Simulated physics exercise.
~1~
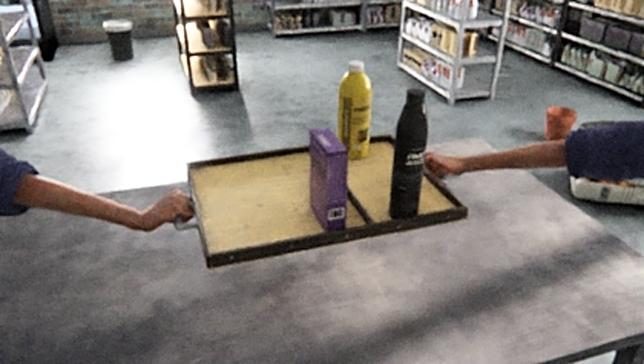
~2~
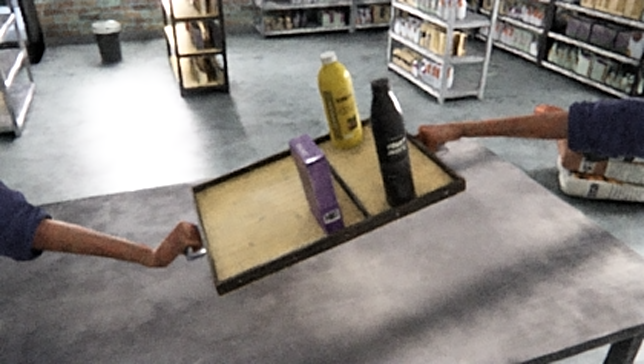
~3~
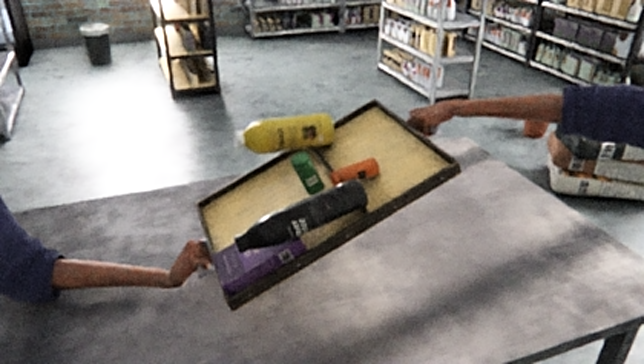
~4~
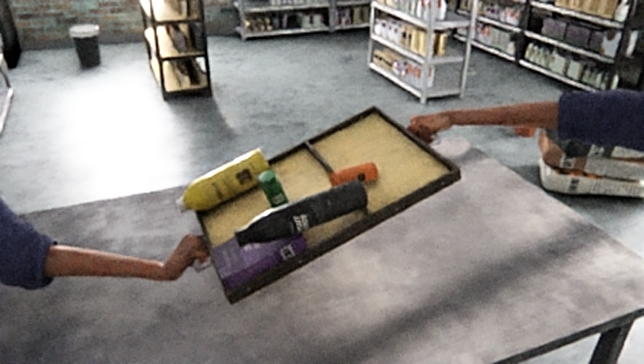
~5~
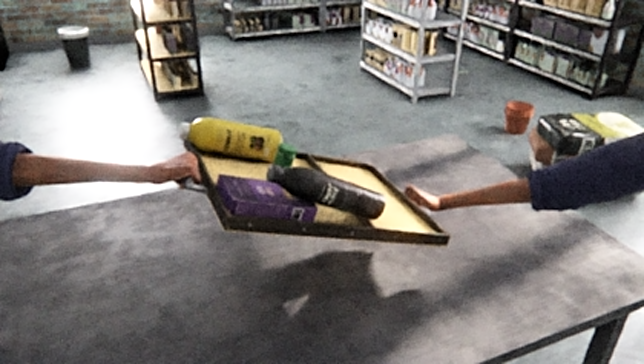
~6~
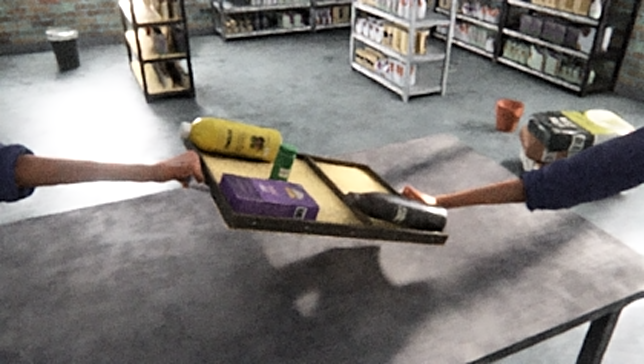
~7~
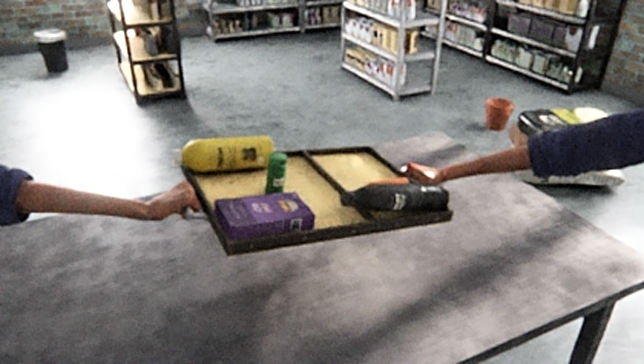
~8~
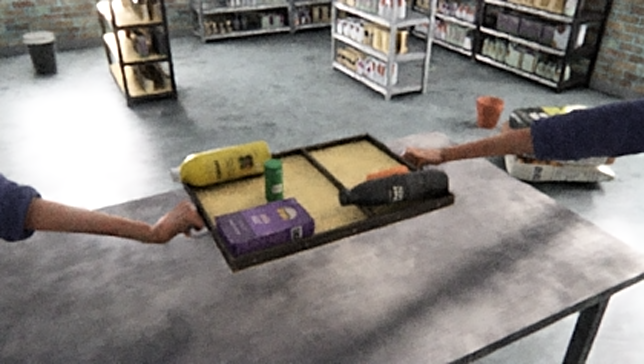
The clip opens on two hands holding a divided tray above a grey table, with a yellow bottle, a black bottle and a purple packet standing on it. The left edge dips, and the three lean, then topple and shift left, while a small green shaker and a fallen orange one come into view. The yellow bottle slides further down toward the left. The tray then tips the other way, and the black bottle slides right. Finally the tray levels out, with the green shaker upright and the bottles, packet and orange shaker lying down.
